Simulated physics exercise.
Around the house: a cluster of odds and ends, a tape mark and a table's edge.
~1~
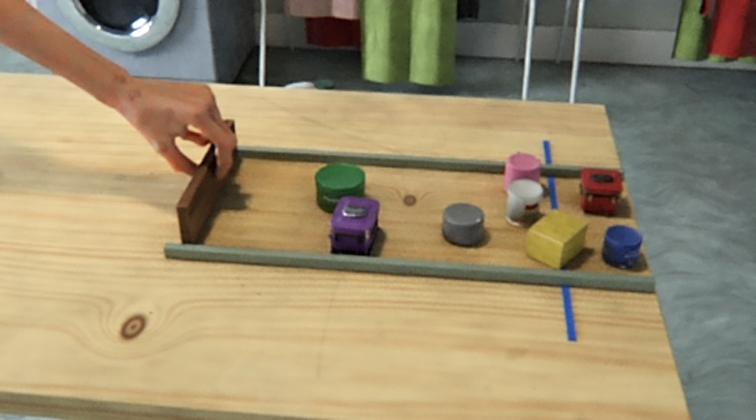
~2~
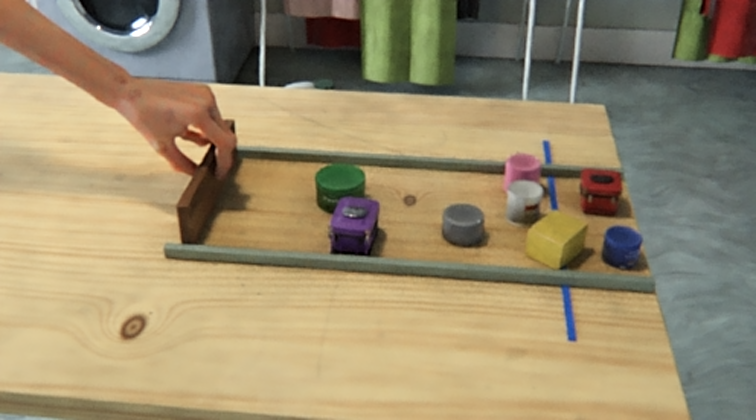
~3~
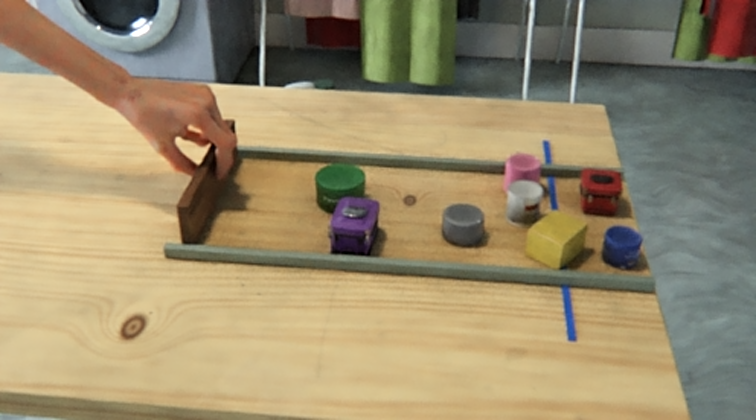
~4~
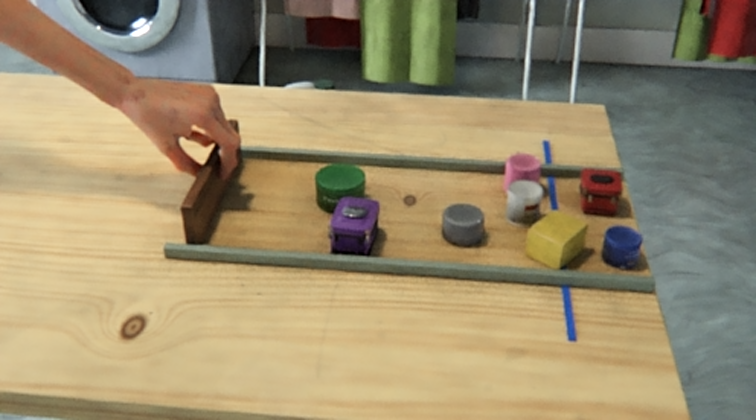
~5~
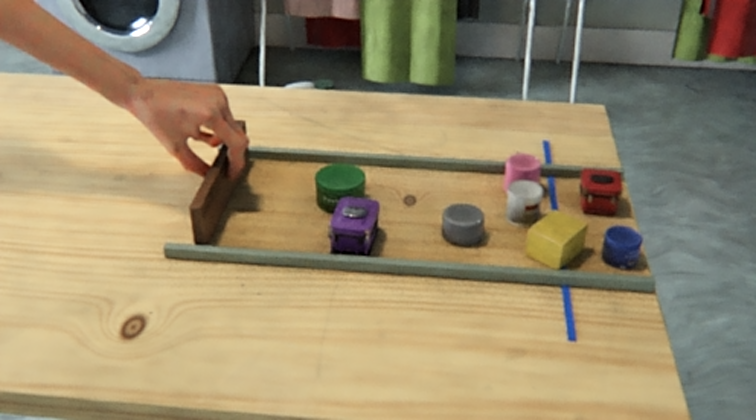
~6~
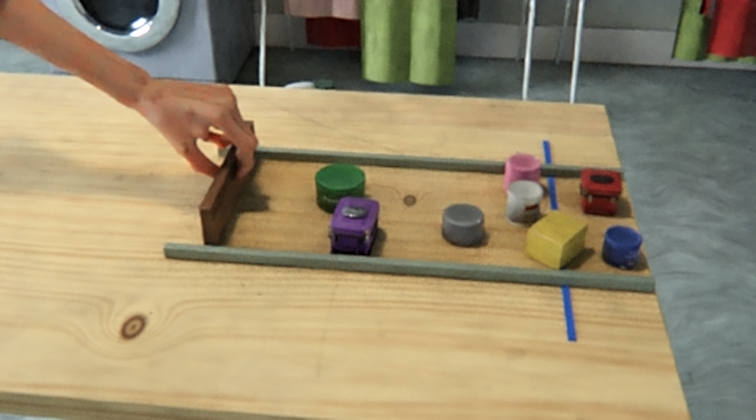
A hand reaches in from the upper left and grips a dark wooden board on a pale wood table, seen from above at an angle, with a washing machine and hanging clothes behind. Between two grey-green rails sit a green tub, purple case, grey lid, pink and white tubs, yellow block, red case and blue tub, near blue tape at right. The hand slides the board slightly rightward while everything else stays still.
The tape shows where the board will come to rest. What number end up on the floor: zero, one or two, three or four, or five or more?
As it turns out, the number that fall off is one or two.
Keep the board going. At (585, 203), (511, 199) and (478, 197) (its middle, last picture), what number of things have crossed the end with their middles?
The counts: 5, 1 and 0.
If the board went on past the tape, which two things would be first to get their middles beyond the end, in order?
They are the blue tub, then the white tin.
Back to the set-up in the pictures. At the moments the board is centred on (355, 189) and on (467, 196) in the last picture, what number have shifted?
By then 2, and 5.
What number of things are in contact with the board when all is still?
That makes 3.
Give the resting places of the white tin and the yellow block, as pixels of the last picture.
About (627, 209), and the other about (636, 257).
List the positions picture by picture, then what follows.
The first picture shows blue tub (622, 247); red case (600, 192); yellow block (557, 239); board (210, 180); tape (557, 223).
The second picture shows red case (600, 192); purple case (355, 226).
The third picture shows yellow block (556, 240); green tub (340, 189).
The fourth picture shows blue tub (621, 247); board (214, 180).
The fifth picture shows red case (600, 192); grey lid (463, 224).
The sixth picture shows blue tub (621, 247); red case (600, 192); yellow block (556, 240); board (231, 181); tape (557, 223).
Soon after, none off yet; blue tub at rest near (621, 247); red case at rest near (600, 192); yellow block at rest near (556, 240).
In the end, the number that fall off is one or two; gone, blue tub.
